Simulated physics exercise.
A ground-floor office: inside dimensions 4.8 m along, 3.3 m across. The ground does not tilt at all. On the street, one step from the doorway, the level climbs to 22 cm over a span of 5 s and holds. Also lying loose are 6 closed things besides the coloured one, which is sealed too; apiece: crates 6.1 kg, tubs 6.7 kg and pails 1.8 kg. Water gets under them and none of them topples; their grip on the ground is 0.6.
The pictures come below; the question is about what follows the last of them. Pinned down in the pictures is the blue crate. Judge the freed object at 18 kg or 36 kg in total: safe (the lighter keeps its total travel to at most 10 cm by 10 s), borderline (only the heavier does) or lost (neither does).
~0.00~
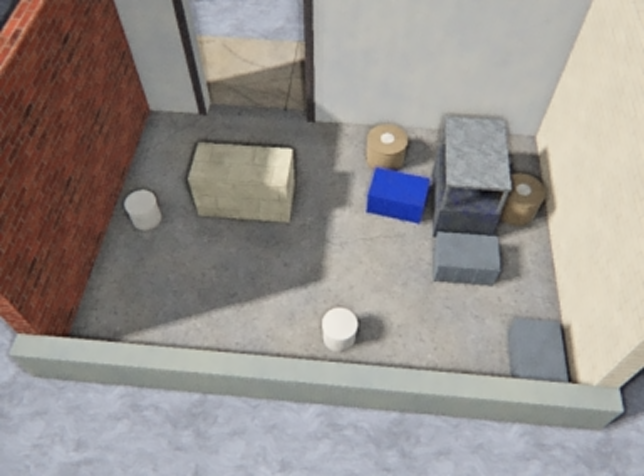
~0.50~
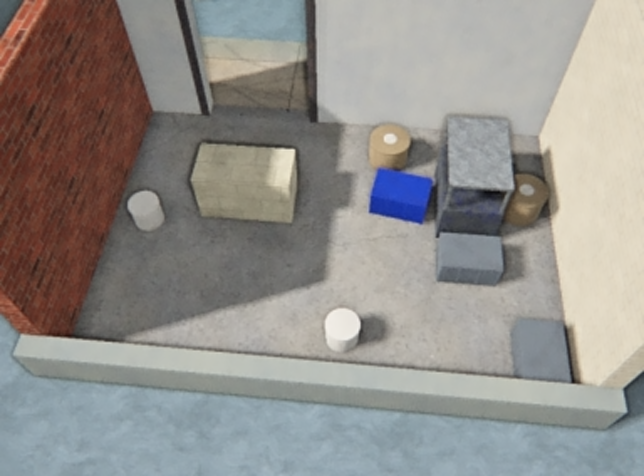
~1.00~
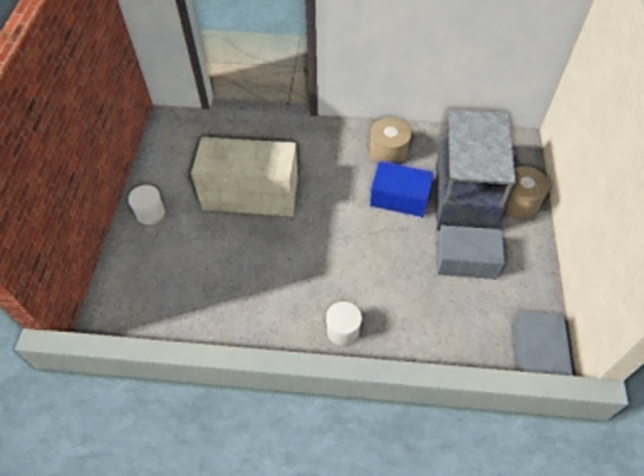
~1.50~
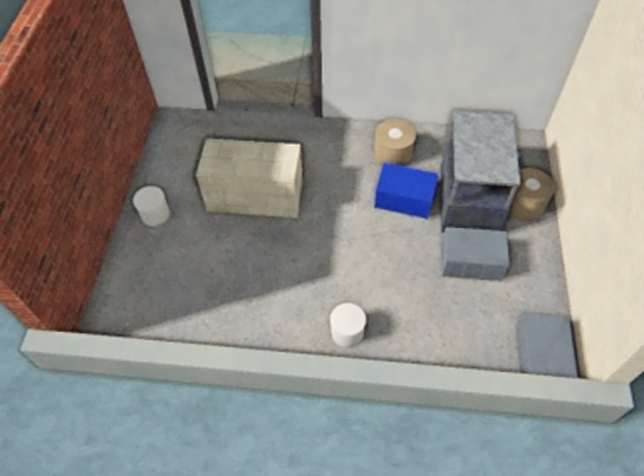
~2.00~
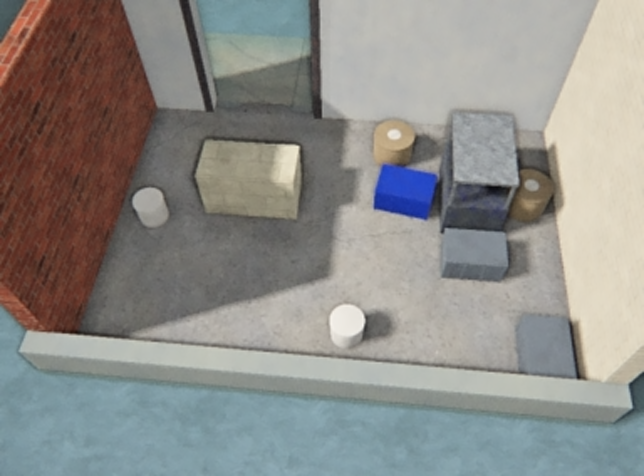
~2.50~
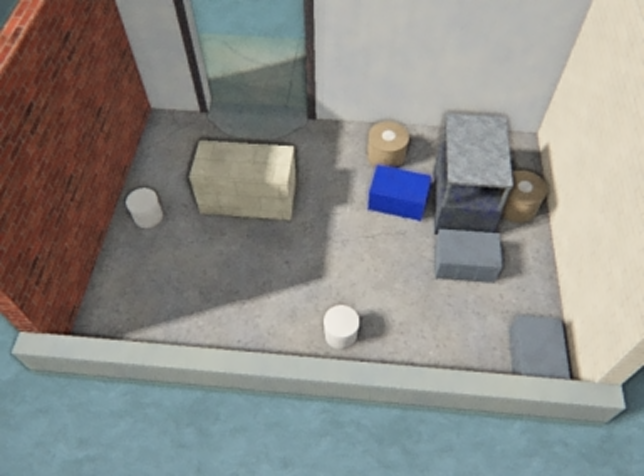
It will need the bigger ballast.
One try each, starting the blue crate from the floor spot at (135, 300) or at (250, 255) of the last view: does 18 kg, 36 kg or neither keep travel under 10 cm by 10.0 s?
The first try gives success with heavier only; the second gives success with both.
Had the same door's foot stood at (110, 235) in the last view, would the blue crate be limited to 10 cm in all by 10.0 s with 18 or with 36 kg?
With that change, the lighter one suffices.
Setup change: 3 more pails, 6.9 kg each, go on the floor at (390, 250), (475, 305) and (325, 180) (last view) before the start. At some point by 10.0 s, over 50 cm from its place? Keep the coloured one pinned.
Listed in turn, they go beneath the bar, beneath the bar, over the bar.
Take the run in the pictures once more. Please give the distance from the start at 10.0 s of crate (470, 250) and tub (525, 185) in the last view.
They've ended up 5 cm and 100 cm away, in that order.
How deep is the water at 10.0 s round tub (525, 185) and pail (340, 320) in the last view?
Depth approx. 8 cm / 7 cm.
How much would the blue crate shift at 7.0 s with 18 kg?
Close to 10 centimetres.
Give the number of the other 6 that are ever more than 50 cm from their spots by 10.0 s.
That adds up to 4.
After 3.5 s the blue crate would be 0 cm from its start with 18 kg and 0 cm from its start with 36 kg; 0 cm of water round it then.
After 4.5 s the blue crate would be 0 cm from its start with 18 kg and 0 cm from its start with 36 kg; 1 cm of water round it then.
After 7.0 s the blue crate would be 15 cm from its start with 18 kg and 0 cm from its start with 36 kg; 6 cm of water round it then.
After 10.0 s the blue crate would be 115 cm from its start with 18 kg and 0 cm from its start with 36 kg; 7 cm of water round it then.
